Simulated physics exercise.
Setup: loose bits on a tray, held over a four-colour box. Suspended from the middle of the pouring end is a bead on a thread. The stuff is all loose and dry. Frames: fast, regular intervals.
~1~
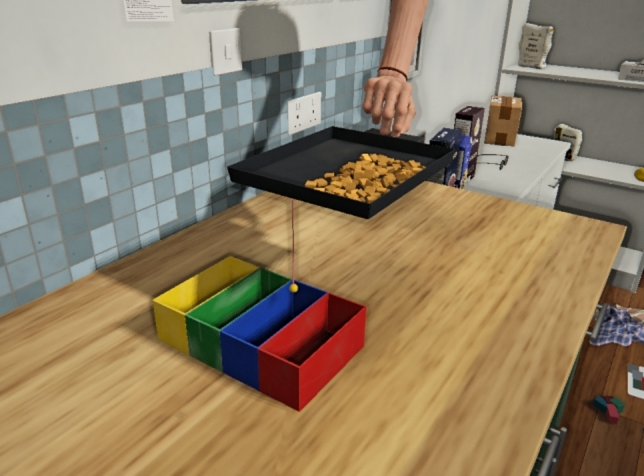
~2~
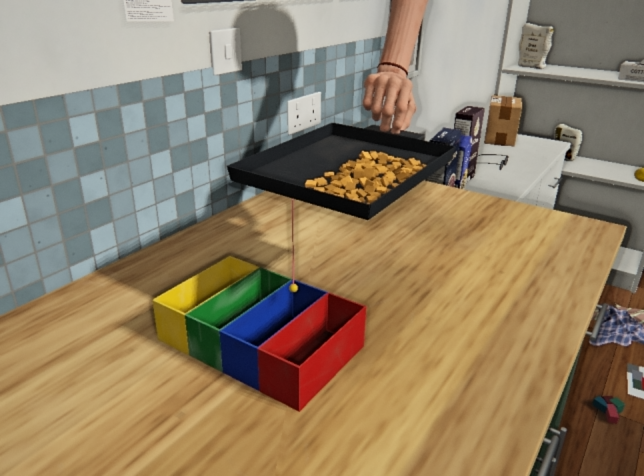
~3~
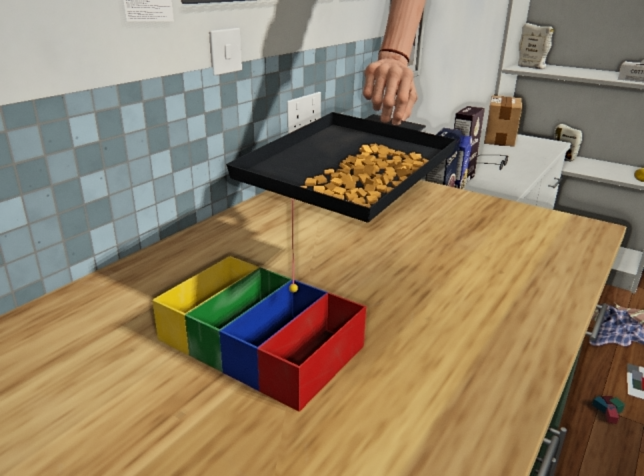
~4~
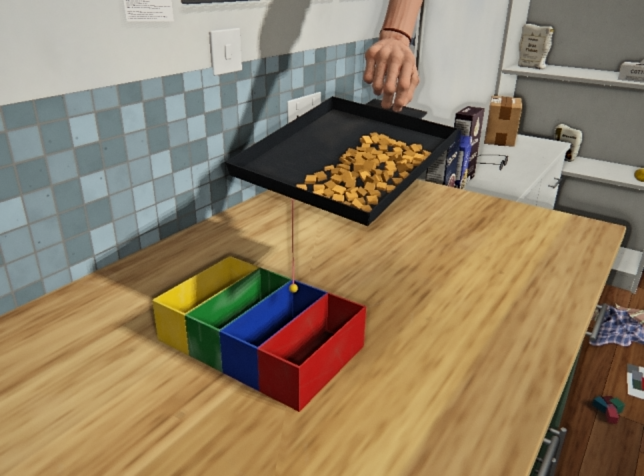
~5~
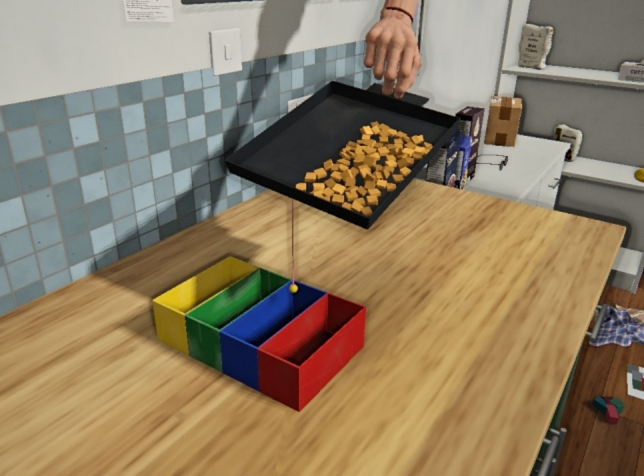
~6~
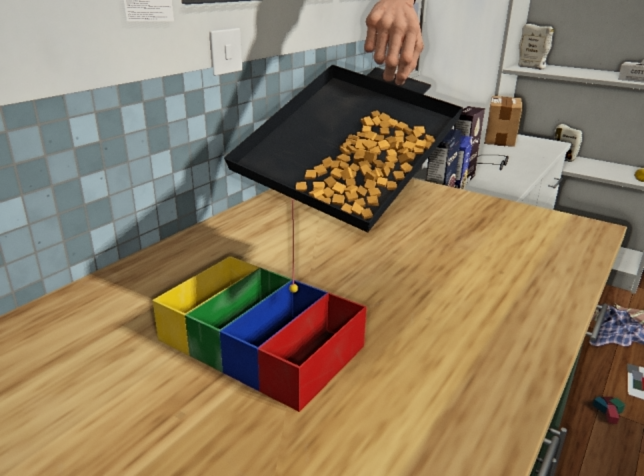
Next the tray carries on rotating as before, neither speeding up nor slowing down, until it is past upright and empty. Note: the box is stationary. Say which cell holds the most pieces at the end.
At the end the red cell holds the most.
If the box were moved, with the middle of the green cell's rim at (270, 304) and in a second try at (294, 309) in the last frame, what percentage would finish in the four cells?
Around 100 per cent for the first position, around 100 per cent for the second.
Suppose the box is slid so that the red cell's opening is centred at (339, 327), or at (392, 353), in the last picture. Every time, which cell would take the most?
At the first place the red one, at the second the blue cell.
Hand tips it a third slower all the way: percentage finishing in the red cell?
Something like 40 percent, give or take.
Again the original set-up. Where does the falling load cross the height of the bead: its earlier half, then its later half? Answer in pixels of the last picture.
I'd place the first part at (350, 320) and the rest at (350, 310).
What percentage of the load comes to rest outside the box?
Something near 60 in every hundred.
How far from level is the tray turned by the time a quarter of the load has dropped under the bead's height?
That happens at close to 95 degrees.
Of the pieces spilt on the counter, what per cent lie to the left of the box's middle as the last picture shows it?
0 in a hundred, roughly.
Shortly afterwards, tray tipped steeply; the whole lot on the tray.
Next, tray tipped past a quarter turn; near a third on the tray; a little in the red cell; near half falling or outside the box.
Some moments later, tray tipped past a quarter turn; near a third in the red cell; near two thirds falling or outside the box.
In the end, tray tipped past a quarter turn; near a third in the red cell; none at all in the blue cell; none at all in the green cell; none at all in the yellow cell; near two thirds outside the box.
